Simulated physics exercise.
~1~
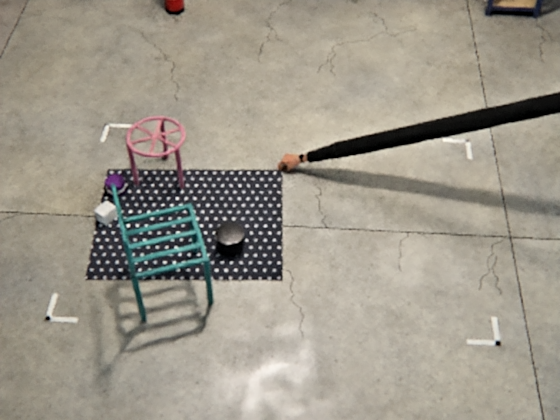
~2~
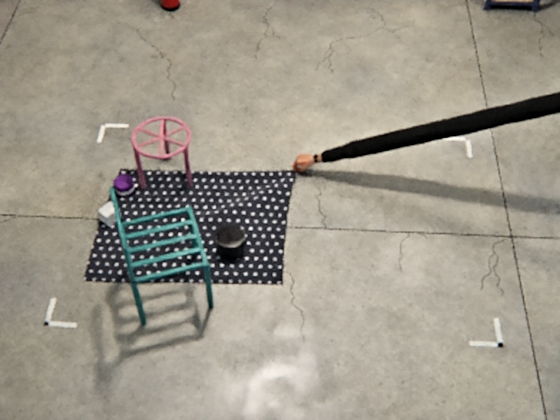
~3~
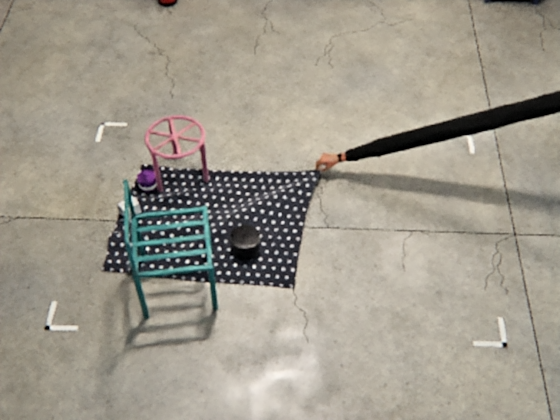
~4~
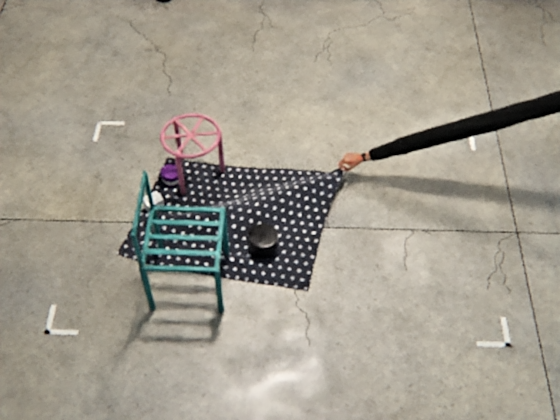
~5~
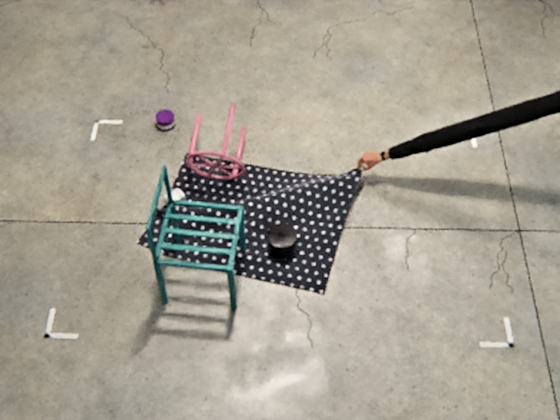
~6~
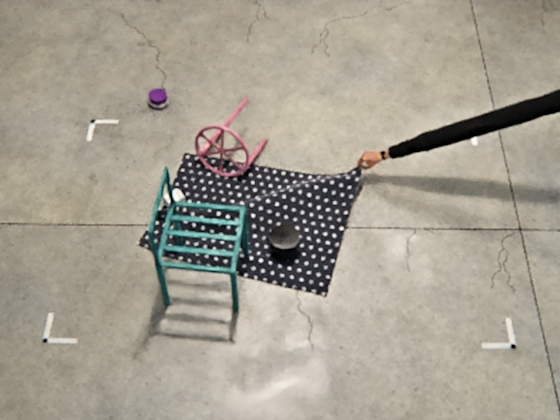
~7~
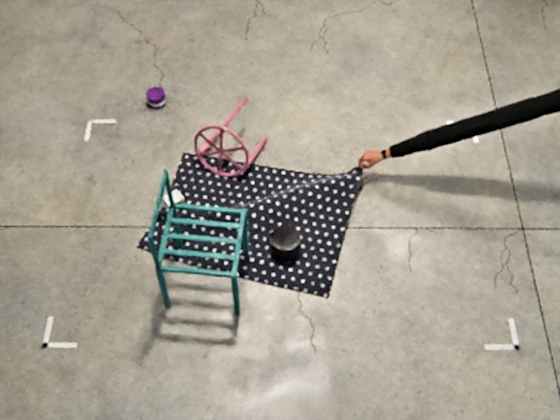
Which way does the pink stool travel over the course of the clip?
It moves to the right, shifting along as the dotted sheet is pulled and ending up tipped over.
